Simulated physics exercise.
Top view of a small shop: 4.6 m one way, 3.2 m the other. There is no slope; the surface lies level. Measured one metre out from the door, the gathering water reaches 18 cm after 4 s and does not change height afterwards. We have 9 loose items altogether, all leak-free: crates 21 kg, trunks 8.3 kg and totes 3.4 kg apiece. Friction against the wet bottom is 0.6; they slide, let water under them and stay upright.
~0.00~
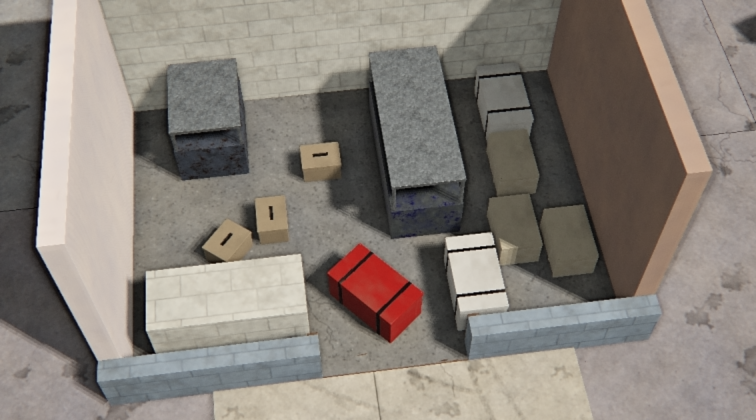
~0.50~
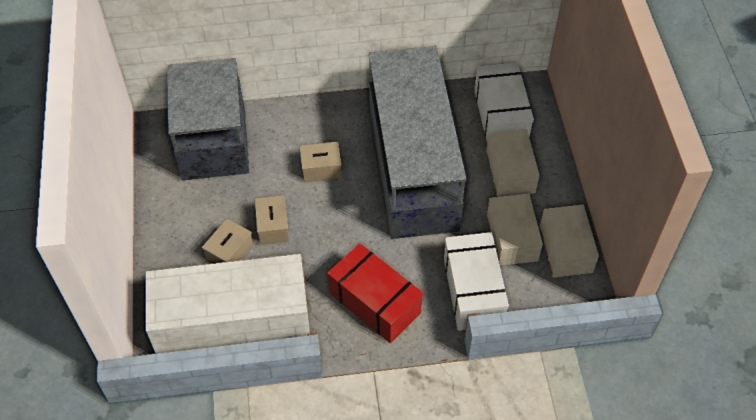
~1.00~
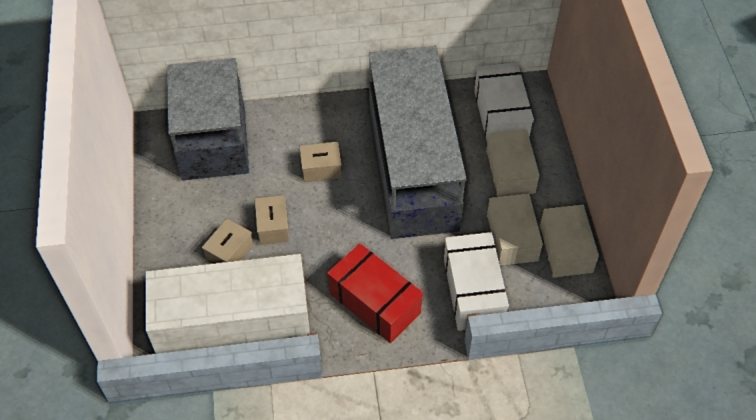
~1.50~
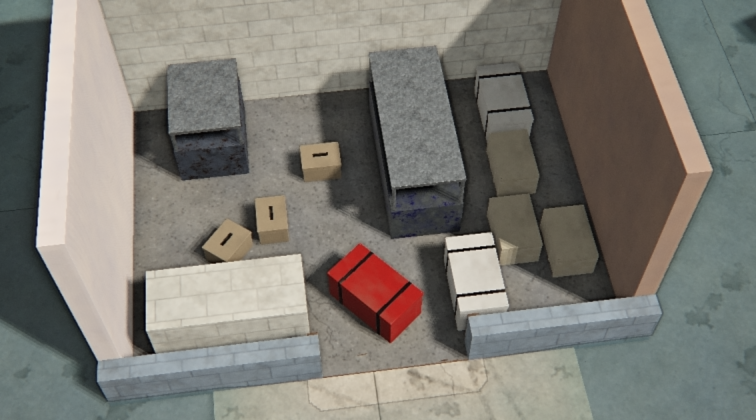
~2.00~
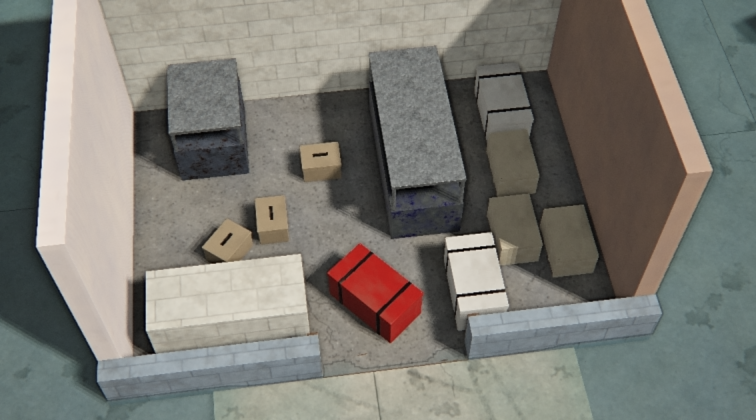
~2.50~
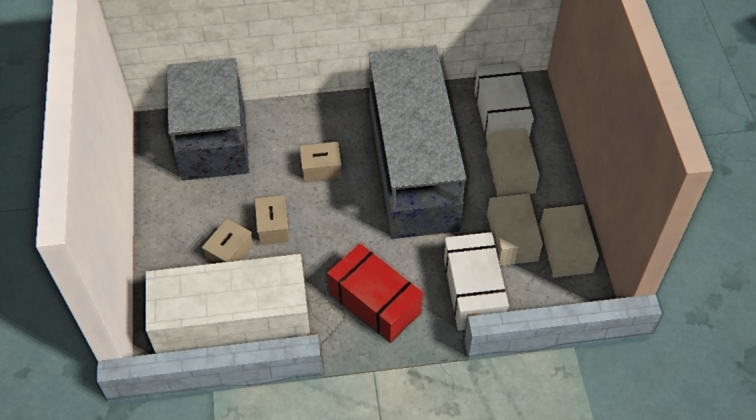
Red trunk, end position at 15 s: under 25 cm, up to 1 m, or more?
It is pushed well off.
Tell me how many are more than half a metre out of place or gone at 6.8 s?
3.
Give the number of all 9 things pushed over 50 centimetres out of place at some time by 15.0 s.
5.
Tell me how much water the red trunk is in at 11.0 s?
Near 13 cm deep.
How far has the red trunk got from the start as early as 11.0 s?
Roughly 200 cm.
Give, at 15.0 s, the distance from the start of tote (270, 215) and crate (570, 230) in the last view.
First 60 cm, then 60 cm.
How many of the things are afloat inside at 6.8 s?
Count: 2.
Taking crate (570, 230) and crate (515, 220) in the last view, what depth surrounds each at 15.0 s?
First about 13 cm, second about 14 cm.
After 3.5 s the red trunk is near (376, 247), 0.4 m from its start, aground; 0 afloat.
After 6.8 s the red trunk is near (303, 107), 2.2 m from its start, afloat; 2 afloat.
After 11.0 s the red trunk is near (325, 99), 2.2 m from its start, afloat; 8 afloat.
After 15.0 s the red trunk is near (324, 120), 1.9 m from its start, afloat; 9 afloat.
